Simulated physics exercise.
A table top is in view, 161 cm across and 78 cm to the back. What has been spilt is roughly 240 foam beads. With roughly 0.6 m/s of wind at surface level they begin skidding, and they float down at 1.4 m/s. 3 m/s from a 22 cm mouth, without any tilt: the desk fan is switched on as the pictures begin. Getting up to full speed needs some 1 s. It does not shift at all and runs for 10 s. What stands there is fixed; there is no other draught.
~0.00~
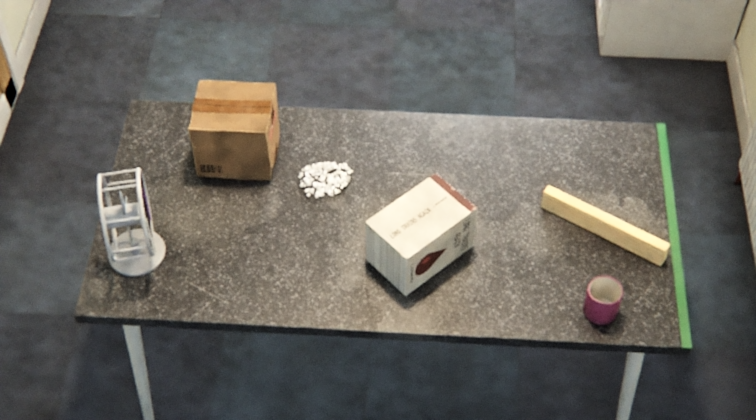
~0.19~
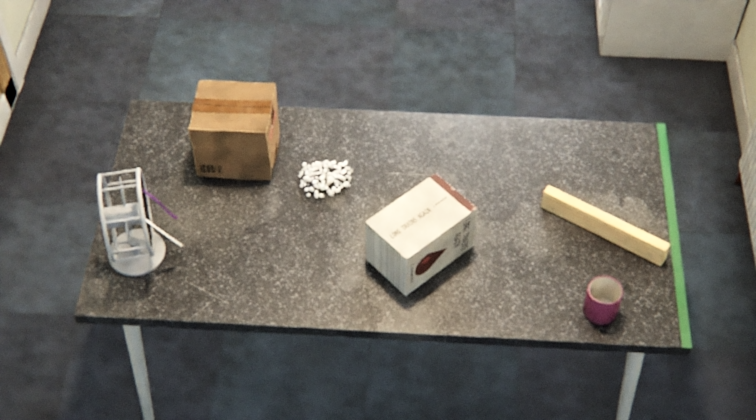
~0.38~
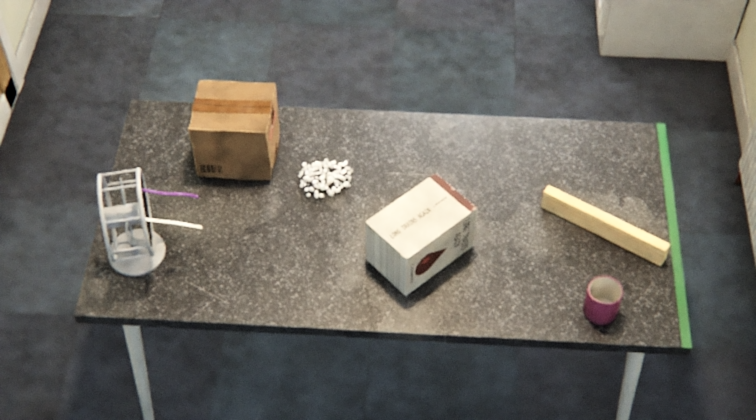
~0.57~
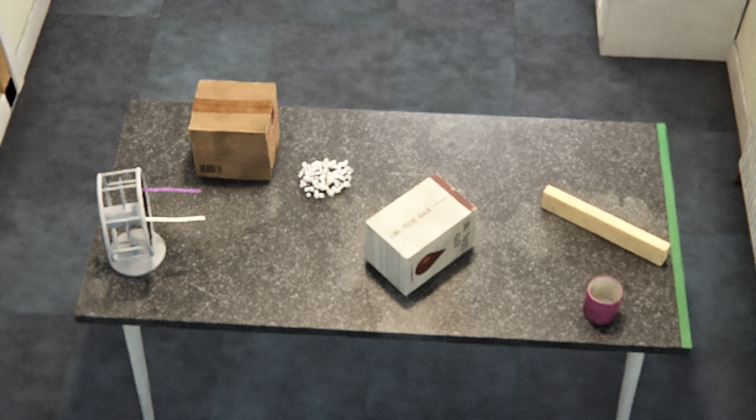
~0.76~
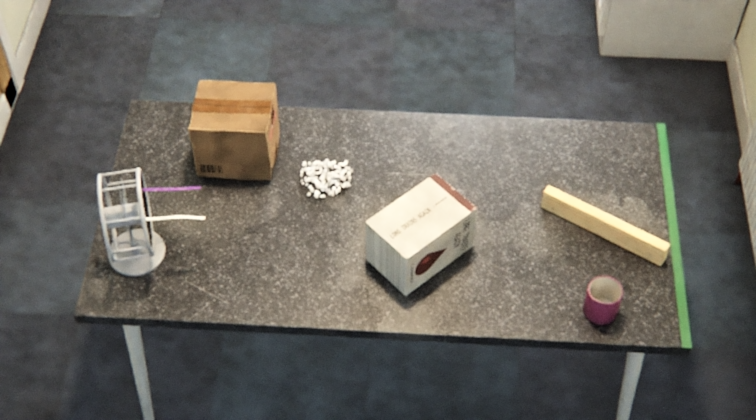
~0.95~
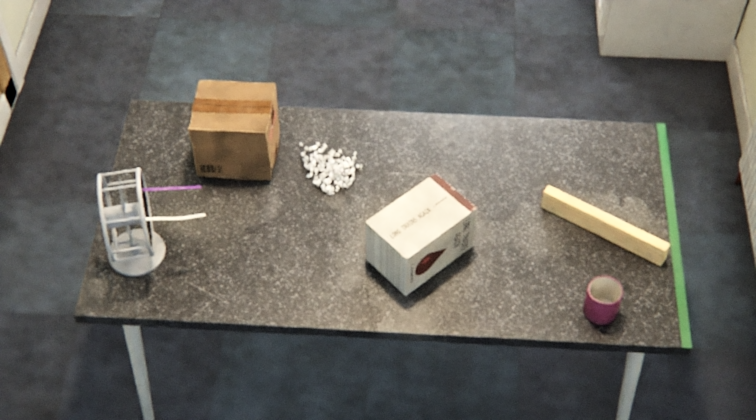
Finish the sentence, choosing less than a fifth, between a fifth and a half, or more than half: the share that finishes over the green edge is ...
The share that finishes over the green edge is less than a fifth.
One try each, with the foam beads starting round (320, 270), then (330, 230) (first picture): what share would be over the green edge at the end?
0 and 1 in a hundred, respectively.
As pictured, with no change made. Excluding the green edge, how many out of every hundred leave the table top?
Estimated share: Around 20 %.
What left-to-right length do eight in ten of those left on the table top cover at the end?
Around 20 cm.
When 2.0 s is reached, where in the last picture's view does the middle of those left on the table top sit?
Roughly pixel (325, 135).
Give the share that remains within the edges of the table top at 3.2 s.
About 80 %.
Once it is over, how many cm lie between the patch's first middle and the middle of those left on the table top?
The middle ends up about 15 cm from the start.
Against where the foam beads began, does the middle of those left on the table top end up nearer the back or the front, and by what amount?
I'd say toward the rear end, by something like 15 centimetres.
After 2.0 s, 0 % are over the green edge; the middle of those still in play is near (325, 135); 85 % have settled or left.
After 3.2 s, 0 % are over the green edge; the middle of those still in play is near (325, 135); 89 % have settled or left.
After 5.5 s, 0 % are over the green edge; the middle of those still in play is near (325, 135); 90 % have settled or left.
After 10.0 s, at the end, 0 % are over the green edge; the middle of those still in play is near (325, 135).
